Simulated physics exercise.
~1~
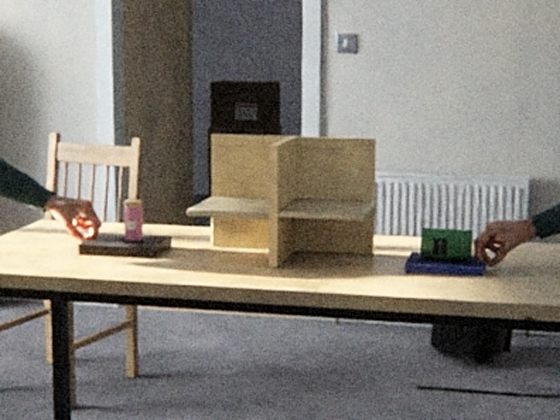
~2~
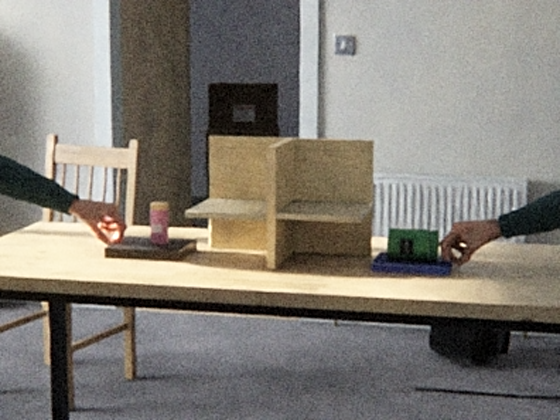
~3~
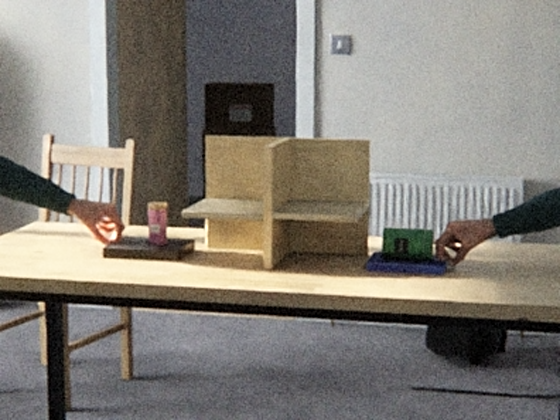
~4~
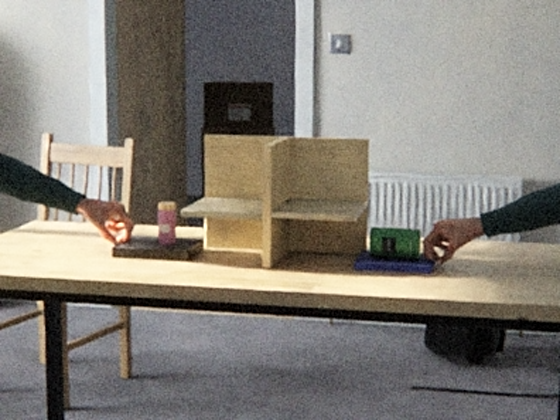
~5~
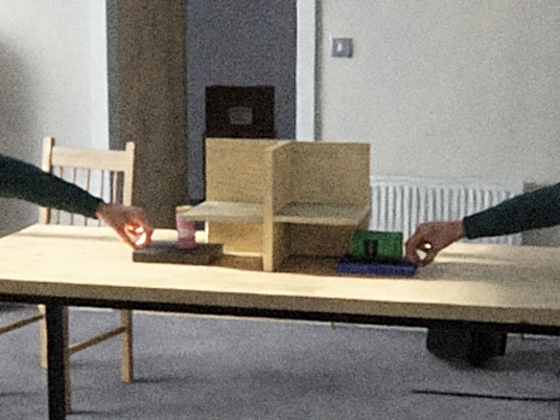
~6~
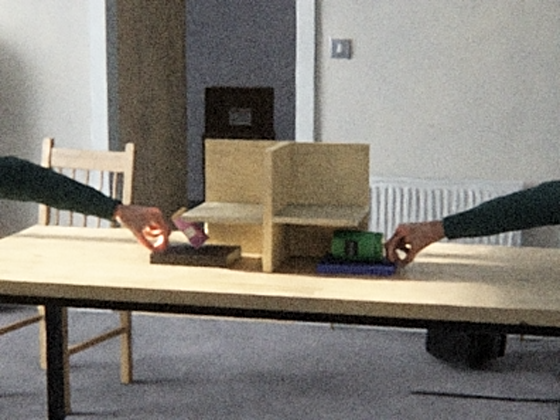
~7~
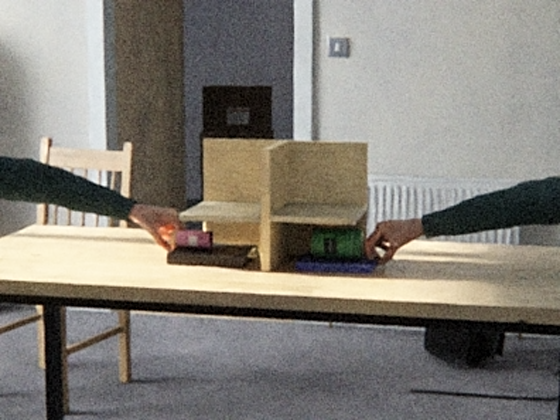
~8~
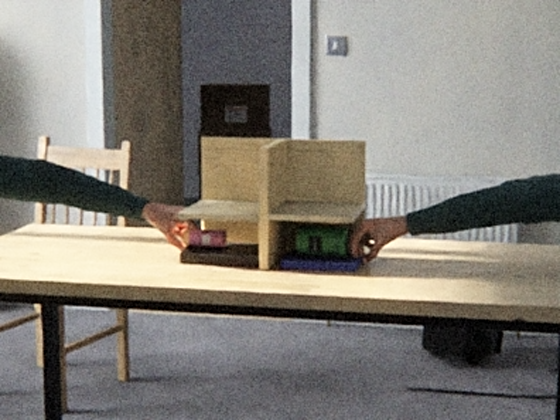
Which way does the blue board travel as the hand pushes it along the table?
The blue board moves to the left, carrying the green jar in under the shelf.
